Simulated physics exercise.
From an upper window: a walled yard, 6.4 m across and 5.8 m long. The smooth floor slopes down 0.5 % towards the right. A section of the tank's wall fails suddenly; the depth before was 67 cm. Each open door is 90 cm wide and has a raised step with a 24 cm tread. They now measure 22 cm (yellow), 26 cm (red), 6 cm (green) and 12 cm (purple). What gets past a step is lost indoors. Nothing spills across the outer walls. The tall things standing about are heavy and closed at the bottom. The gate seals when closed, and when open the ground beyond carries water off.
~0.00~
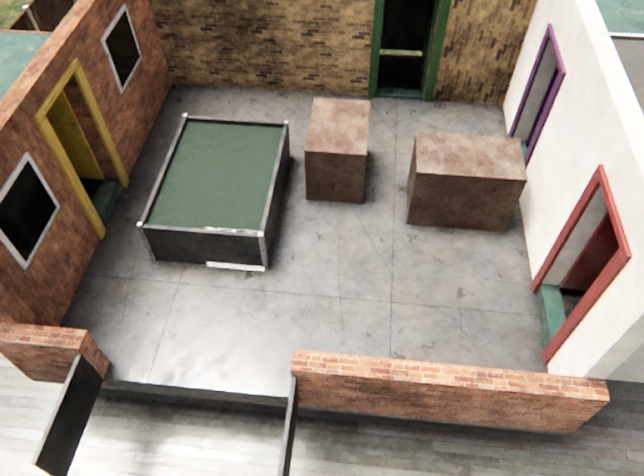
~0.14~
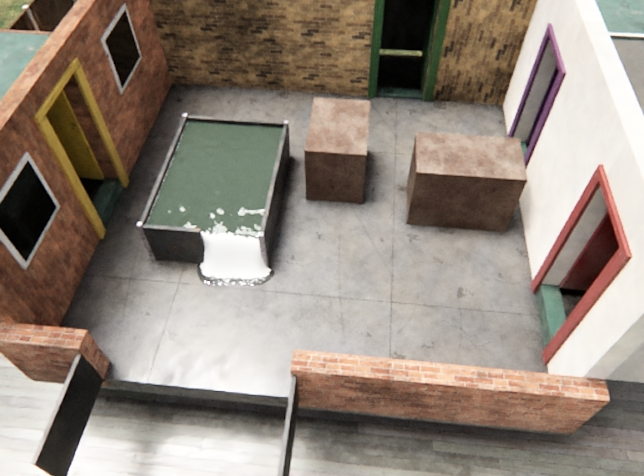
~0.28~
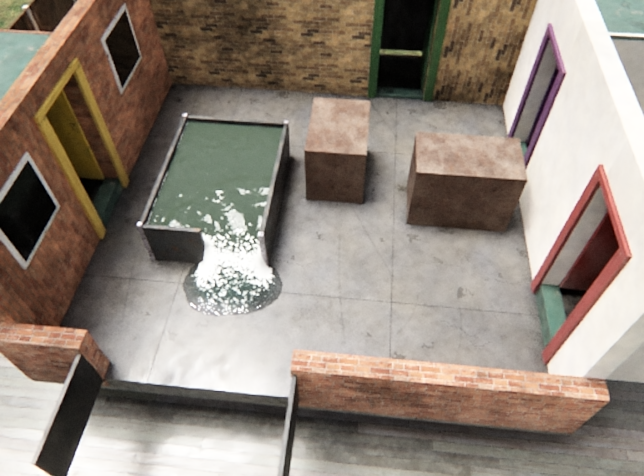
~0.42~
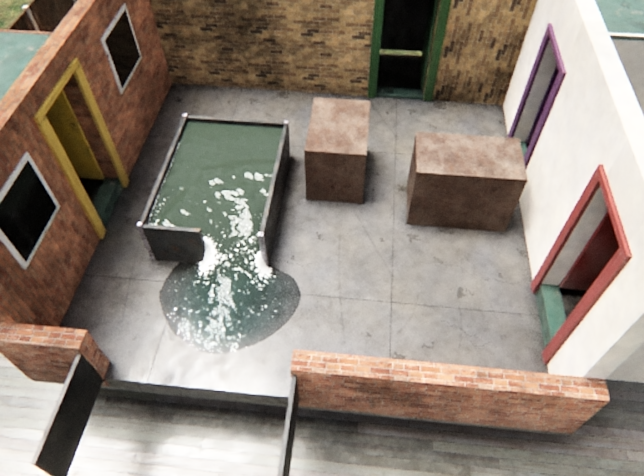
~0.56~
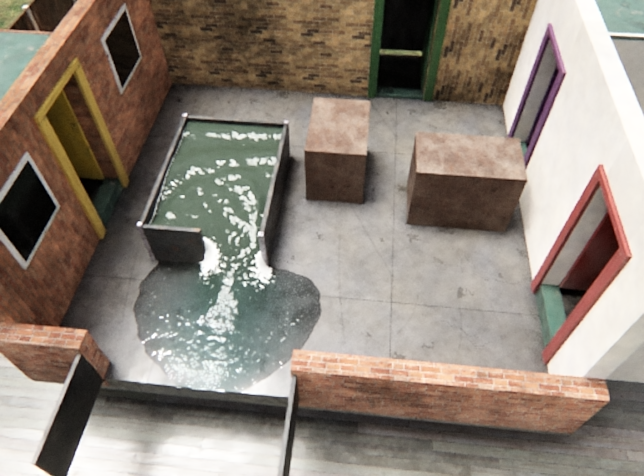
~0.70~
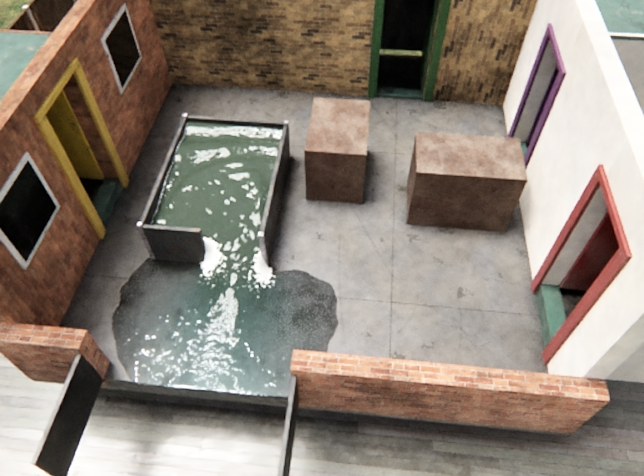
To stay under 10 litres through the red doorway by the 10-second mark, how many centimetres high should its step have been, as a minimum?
About 8.5 cm.
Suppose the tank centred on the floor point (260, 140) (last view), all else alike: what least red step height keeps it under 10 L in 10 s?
Then roughly 10.5 cm.
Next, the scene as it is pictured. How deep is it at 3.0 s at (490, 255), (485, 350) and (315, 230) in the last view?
In that order: 0, 3 and 0 cm.
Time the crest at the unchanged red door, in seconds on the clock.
At about 3.2 s.
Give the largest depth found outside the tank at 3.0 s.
Roughly 21 cm.
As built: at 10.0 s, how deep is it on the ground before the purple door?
Roughly 2.0 cm deep.
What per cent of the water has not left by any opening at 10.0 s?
Roughly 40 in a hundred.
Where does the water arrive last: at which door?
Last comes the green one.
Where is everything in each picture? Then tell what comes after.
In the first frame, still water, 67 cm deep, in the tank at (220, 174); the red door at (567, 281) is dry.
In the second frame, the front is at (206, 277), 0.3 m from the gap at (235, 252); 0.2 m2 of floor is wet, 67 cm left at the back.
In the third frame, the gap is at (235, 255), the front 0.8 m out at (202, 306); the back of the tank holds 67 cm.
In the fourth frame, the gap is at (235, 255), the front 1.4 m out at a hidden place; the back of the tank holds 67 cm.
In the fifth frame, the gap is at (235, 255), the front 1.9 m out at a hidden place; the back of the tank holds 67 cm.
In the sixth frame, the gap is at (235, 255), the front 2.0 m out at a hidden place; the back of the tank holds 62 cm; 2.9 m in a straight line remain to the red door at (567, 281).
After 1.4 s water covers 15 % of the floor, deepest (34 cm) near (236, 276); it has not reached the red door.
After 3.0 s water covers 25 % of the floor, deepest (21 cm) near (236, 276); 11 cm at the red door, 0 litres in over its 26 cm step.
After 10.0 s water covers 55 % of the floor, deepest (8 cm) near (236, 276); 5 cm at the red door, 0 litres in over its 26 cm step.
At the red door as built, the water arrived by 2.5 s and peaked near 12 cm at 3.2 s.
With a step of 7 cm, 19 litres would have come in within the 10 s; with 9.5 cm, 6 litres. So under 10 litres takes about 8.5 cm.
